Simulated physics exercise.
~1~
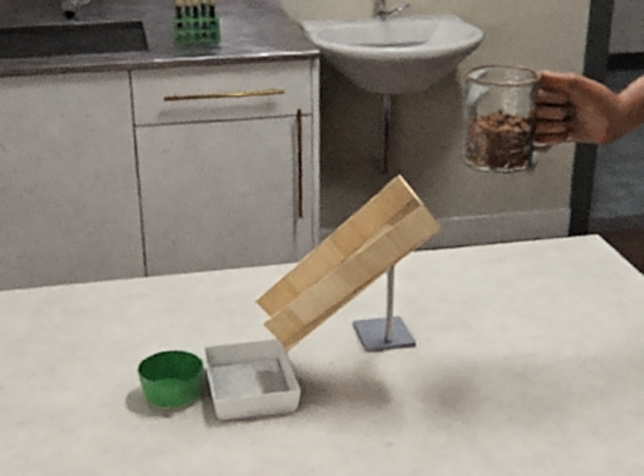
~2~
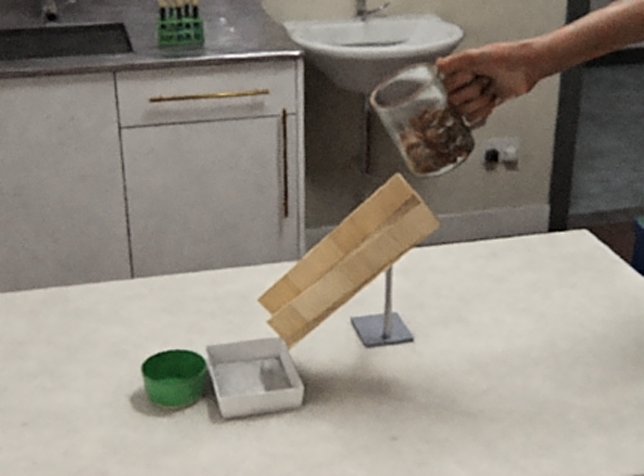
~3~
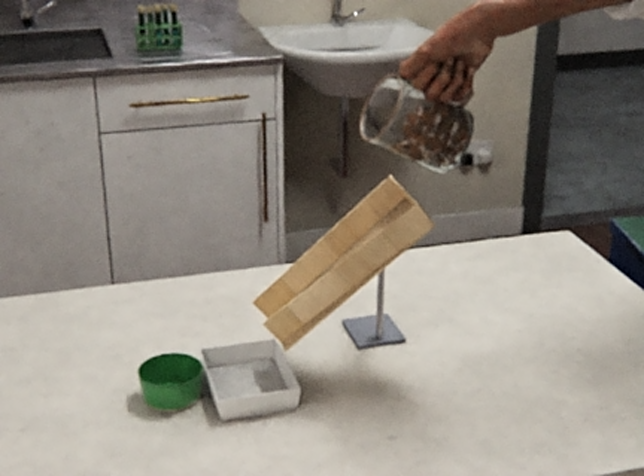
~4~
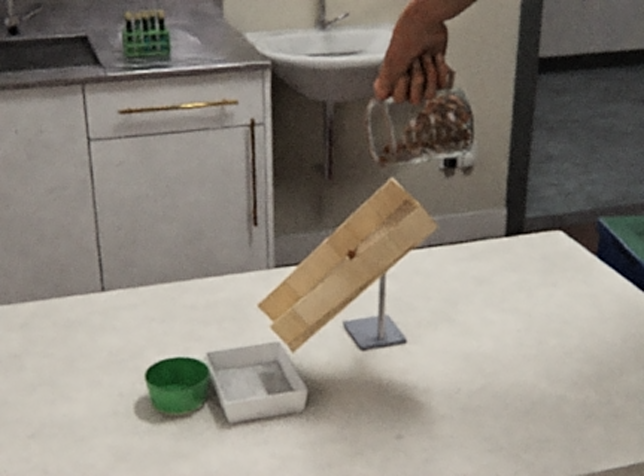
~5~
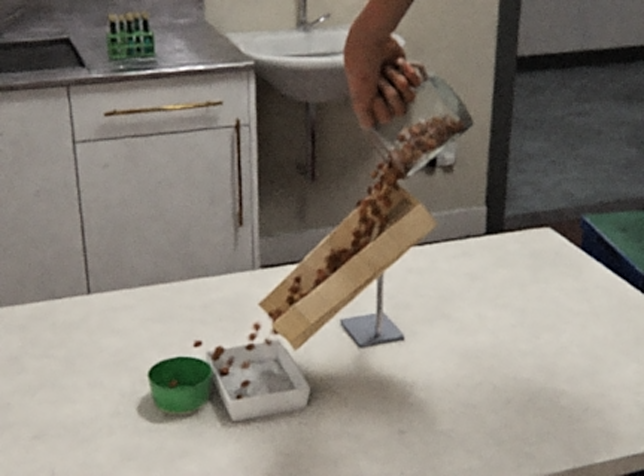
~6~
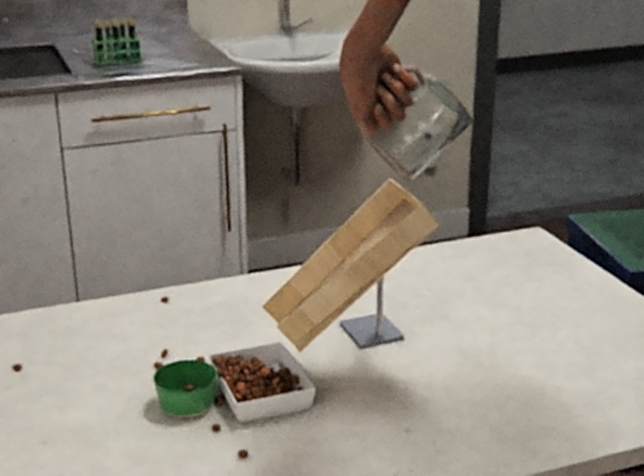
At first, a hand holds a clear glass jug of brown kibble to the right of a sloping wooden chute, with a white tin and a green dish below its lower end. The hand moves left over the top of the chute and tips the jug further and further. One piece drops onto the wood, then the rest pours out in a stream, sliding down to the left and bouncing around the tin. Finally, the emptied jug is held tilted above the bare chute. Most of the kibble lies in the white tin, with a few pieces scattered on the table.
